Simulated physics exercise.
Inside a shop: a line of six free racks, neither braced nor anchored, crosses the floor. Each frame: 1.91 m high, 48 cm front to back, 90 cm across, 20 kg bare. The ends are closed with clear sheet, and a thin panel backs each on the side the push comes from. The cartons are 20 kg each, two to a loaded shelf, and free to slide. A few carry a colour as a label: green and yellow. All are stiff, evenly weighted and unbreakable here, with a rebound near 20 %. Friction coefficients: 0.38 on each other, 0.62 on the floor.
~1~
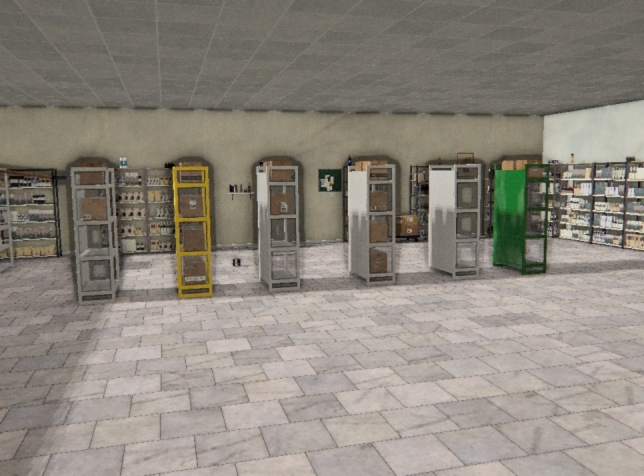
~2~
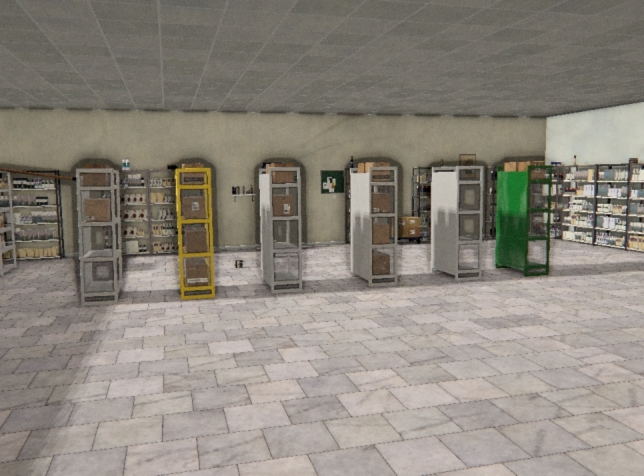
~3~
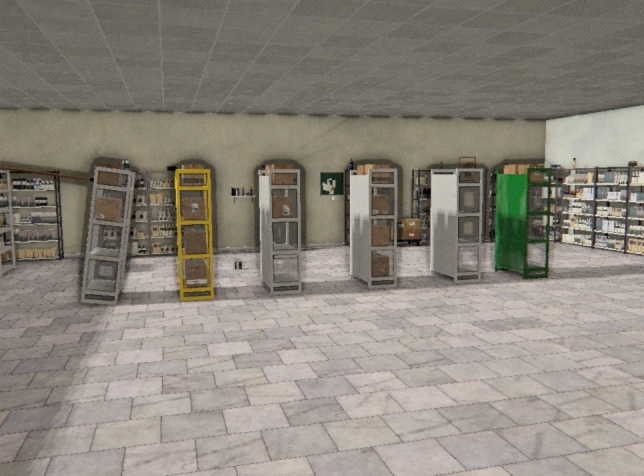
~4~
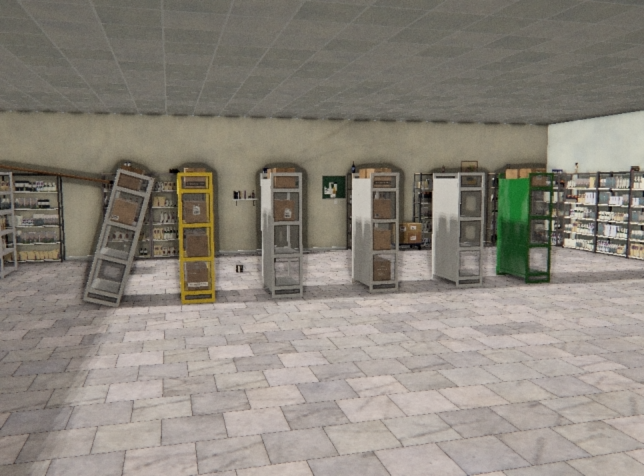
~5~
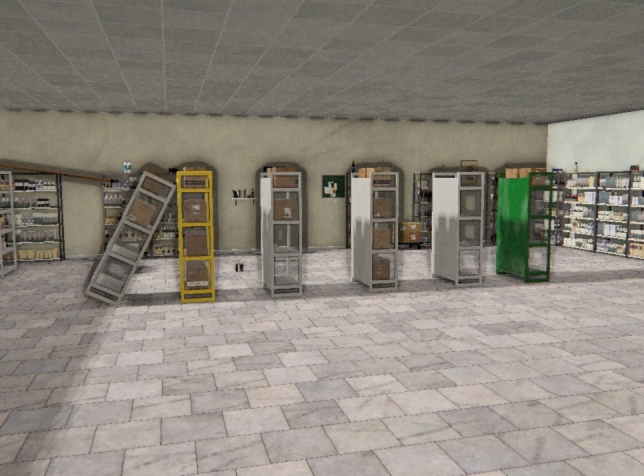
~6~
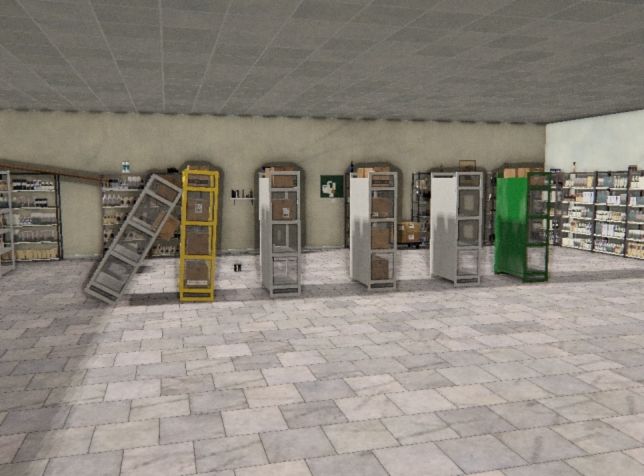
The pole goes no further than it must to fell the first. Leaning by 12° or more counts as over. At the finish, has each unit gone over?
Yes, the whole lot goes.
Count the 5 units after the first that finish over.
The count is 5.
Then, 0.81 s past the last view, 6 cartons spilt or dropped; 1 of the 5 other units over; yellow unit 32° from how it stood.
Then, 1.49 s past the last view, 16 cartons spilt or dropped; 3 of the 5 other units over; yellow unit 61° from how it stood.
Then, 2.47 s past the last view, 24 cartons spilt or dropped; 5 of the 5 other units over; yellow unit lying flat; green unit 30° from how it stood.
In the end, 26 cartons spilt or dropped; 5 of the 5 other units over; green unit lying flat; yellow unit 74° from how it stood. Not one is left standing. From the last view, middles, green unit near (584, 261), yellow unit near (238, 262).
